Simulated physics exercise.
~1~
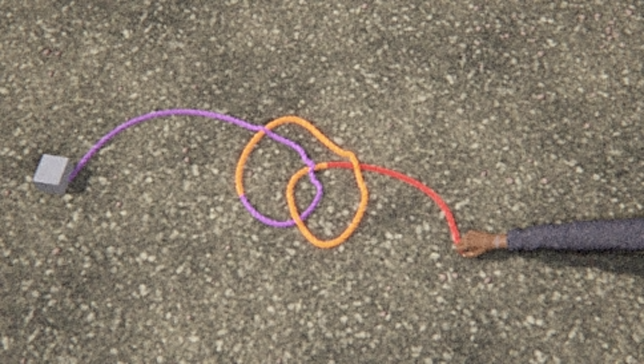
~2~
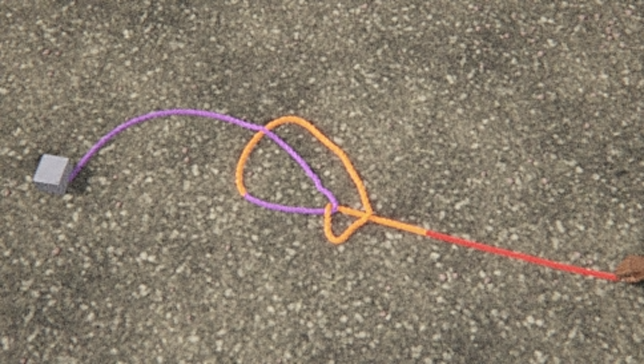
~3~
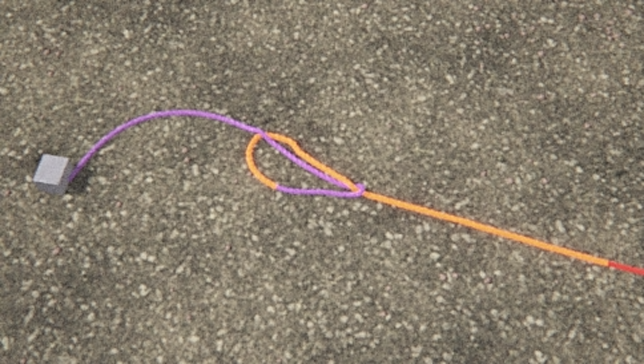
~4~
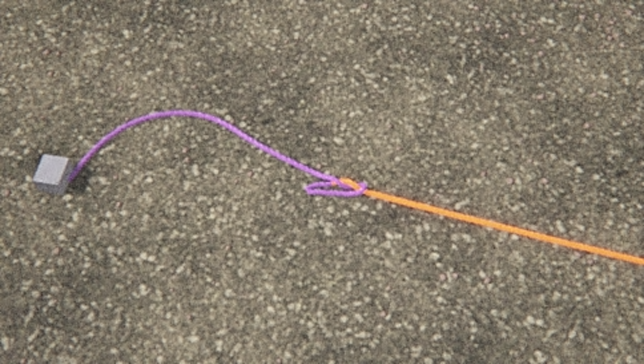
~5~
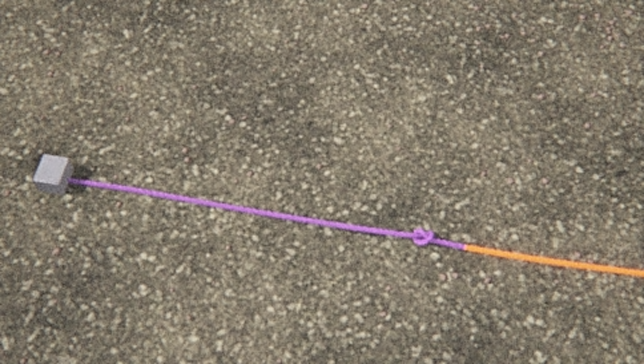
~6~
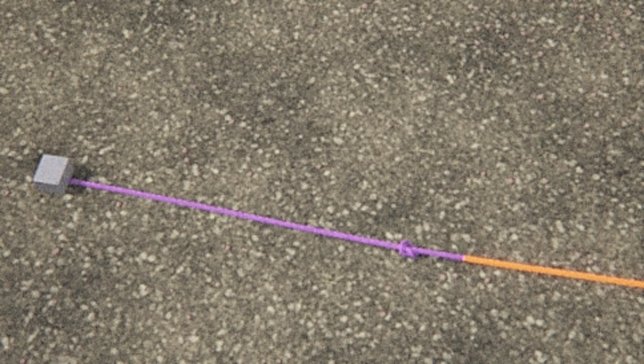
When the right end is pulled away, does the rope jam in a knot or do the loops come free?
The rope jams in a knot. The loops shrink as the rope is drawn right, leaving a small tight lump in the purple stretch.
